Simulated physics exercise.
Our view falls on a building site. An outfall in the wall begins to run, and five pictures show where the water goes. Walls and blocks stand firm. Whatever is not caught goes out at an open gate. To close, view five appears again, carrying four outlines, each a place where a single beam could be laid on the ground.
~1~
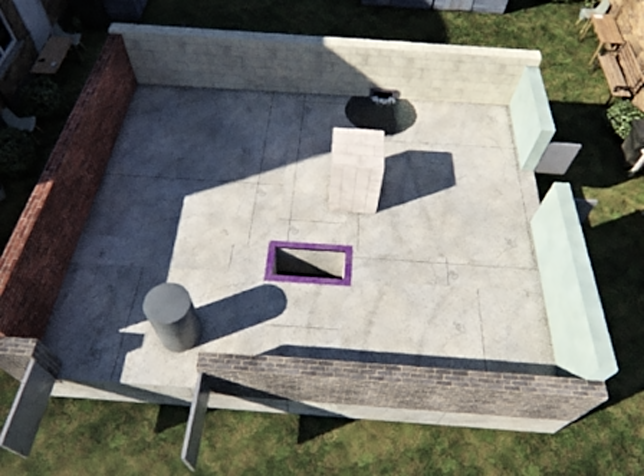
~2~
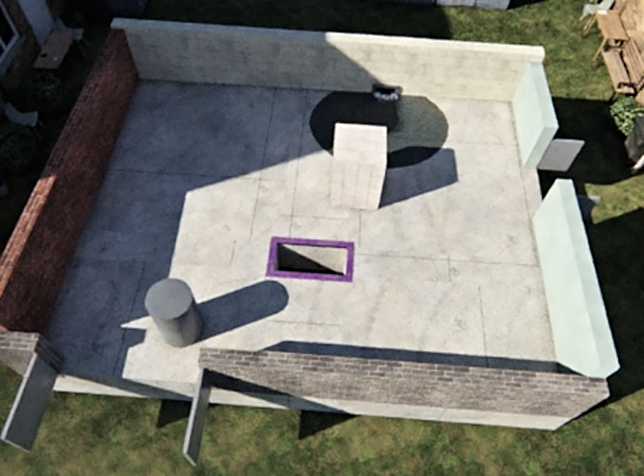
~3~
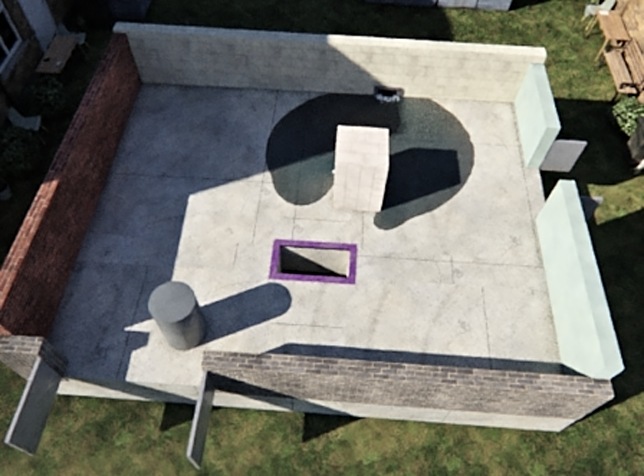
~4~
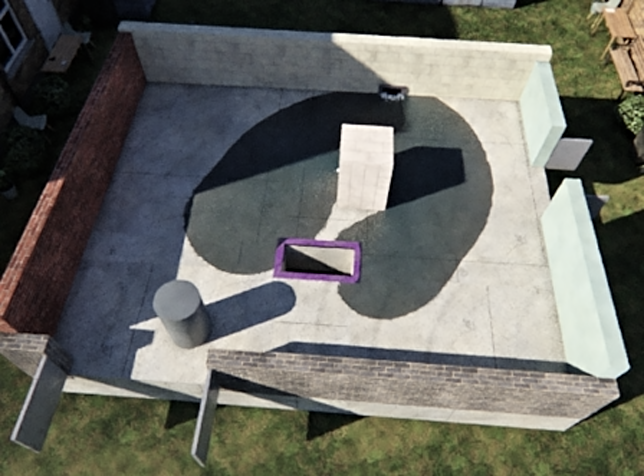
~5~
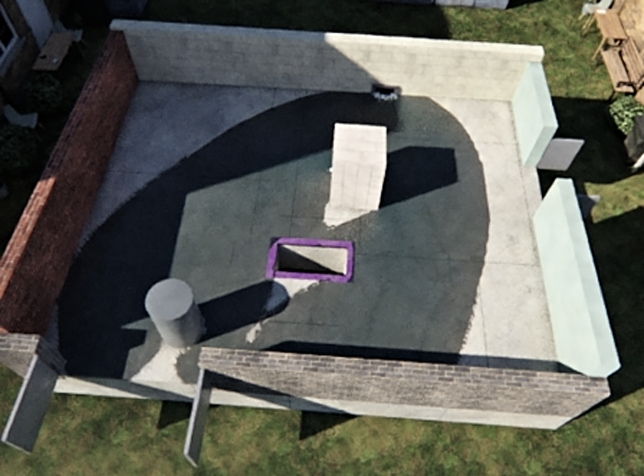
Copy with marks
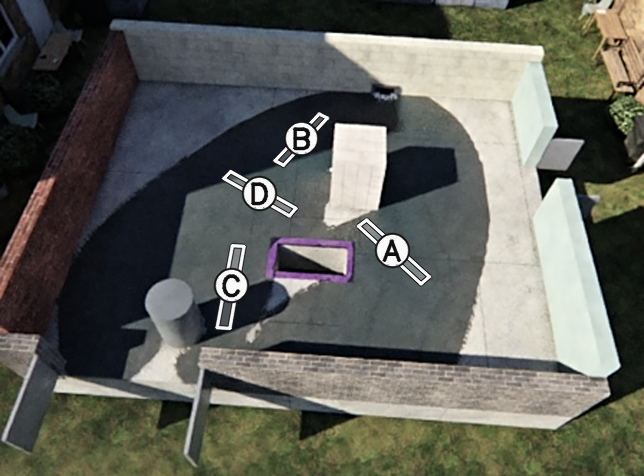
At first, a small dark patch of water lies below an outfall at the back wall of a walled concrete yard. It widens and parts around a pale block, reaches the purple-rimmed gully, then spreads over more than half the floor, to the brick walls and around the grey cylinder.
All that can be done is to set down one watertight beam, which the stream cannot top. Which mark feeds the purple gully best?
D beats the others.
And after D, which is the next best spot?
Spot B.
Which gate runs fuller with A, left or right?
The left gate.
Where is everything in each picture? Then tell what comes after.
The first picture shows outfall at (383, 94); purple gully at (309, 263); open gate at (135, 368); open gate at (526, 195); 3 % of the ground under water, visible out to (399, 130); purple gully still dry.
In the second picture, 9 % of the ground under water, visible out to (322, 144); purple gully still dry.
In the third picture, 19 % of the ground under water, visible out to (302, 202); purple gully still dry.
In the fourth picture, 36 % of the ground under water, visible out to (200, 246); purple gully taking water.
In the fifth picture, 59 % of the ground under water, visible out to (64, 316); purple gully taking water.
In white, A from (362, 223) to (425, 280); B from (279, 162) to (323, 116); C from (223, 328) to (238, 246); D from (227, 175) to (292, 212).
With A, about 11 % of the stream goes into the purple gully, about 89 % out by the gates.
With B, about 17 % of the stream goes into the purple gully, about 83 % out by the gates.
With C, about 12 % of the stream goes into the purple gully, about 88 % out by the gates.
With D, about 28 % of the stream goes into the purple gully, about 72 % out by the gates.
